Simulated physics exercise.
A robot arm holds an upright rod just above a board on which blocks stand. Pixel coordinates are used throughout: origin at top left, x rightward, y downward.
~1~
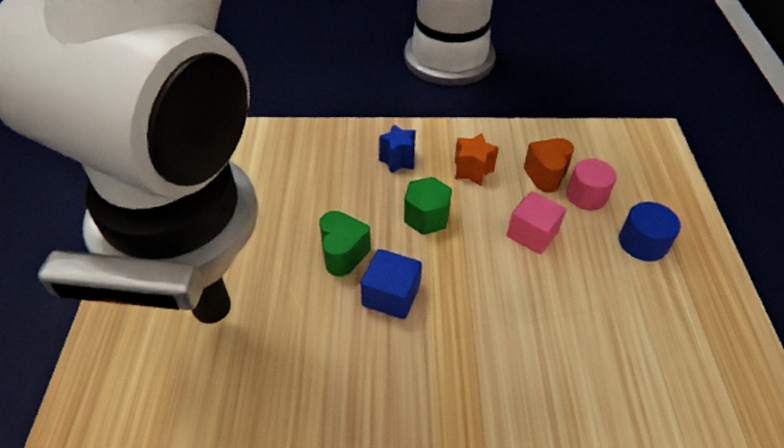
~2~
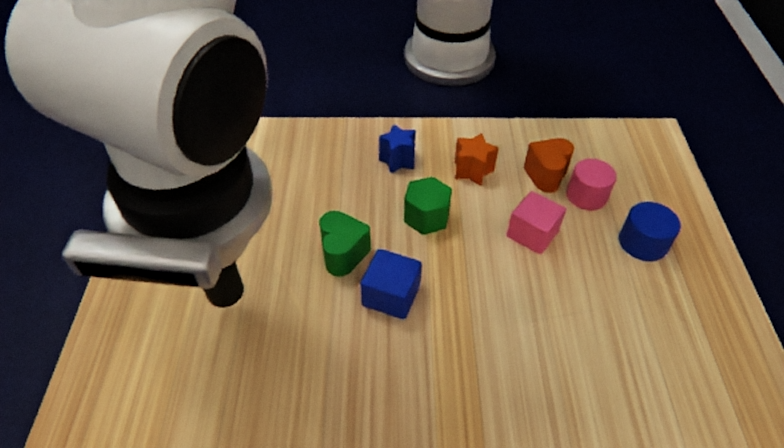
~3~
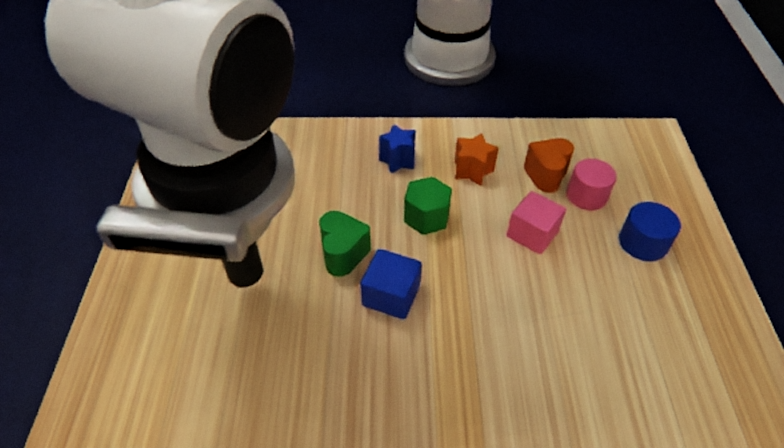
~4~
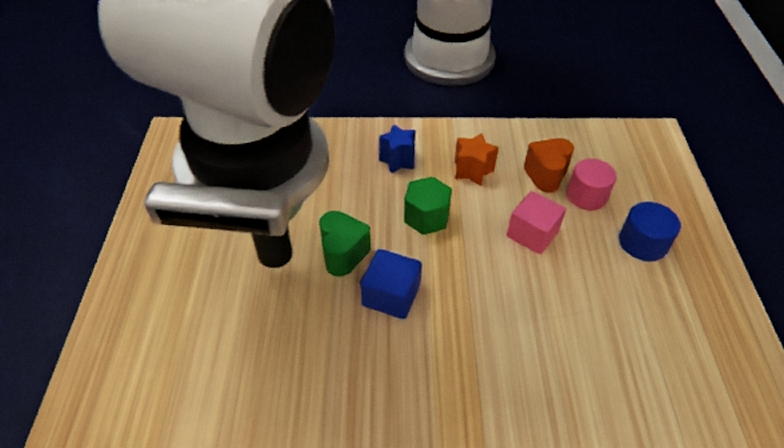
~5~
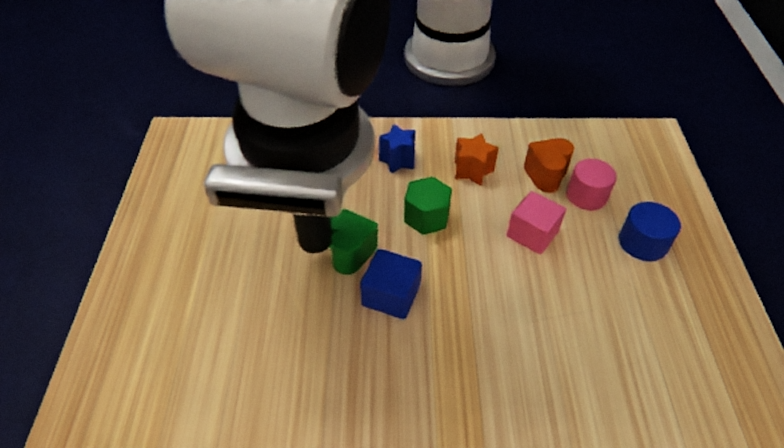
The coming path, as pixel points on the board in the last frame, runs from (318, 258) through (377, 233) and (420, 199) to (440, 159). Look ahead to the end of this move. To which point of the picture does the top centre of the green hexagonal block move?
The centre of its top face lies at (486, 180).
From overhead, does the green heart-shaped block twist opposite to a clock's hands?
Going by the path, no.
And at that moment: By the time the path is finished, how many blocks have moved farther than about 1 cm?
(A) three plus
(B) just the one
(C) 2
I'll go with C - 2.
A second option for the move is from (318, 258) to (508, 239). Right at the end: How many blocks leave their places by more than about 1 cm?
The count will be 3 or more.
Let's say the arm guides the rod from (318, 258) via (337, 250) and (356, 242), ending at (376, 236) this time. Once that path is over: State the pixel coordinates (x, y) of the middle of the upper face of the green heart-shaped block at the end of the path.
When the path ends, it will be at (409, 213).
The first path, step by step. One third of the way, rod (377, 216); green heart-shaped block (411, 211), turned 20° clockwise; green hexagonal block (441, 189).
Two thirds of the way, rod (421, 182); green heart-shaped block (446, 196), turned 50° clockwise; green hexagonal block (486, 180).
At the end, rod (441, 142); green heart-shaped block (446, 196), turned 50° clockwise; green hexagonal block (486, 180); orange star block still.
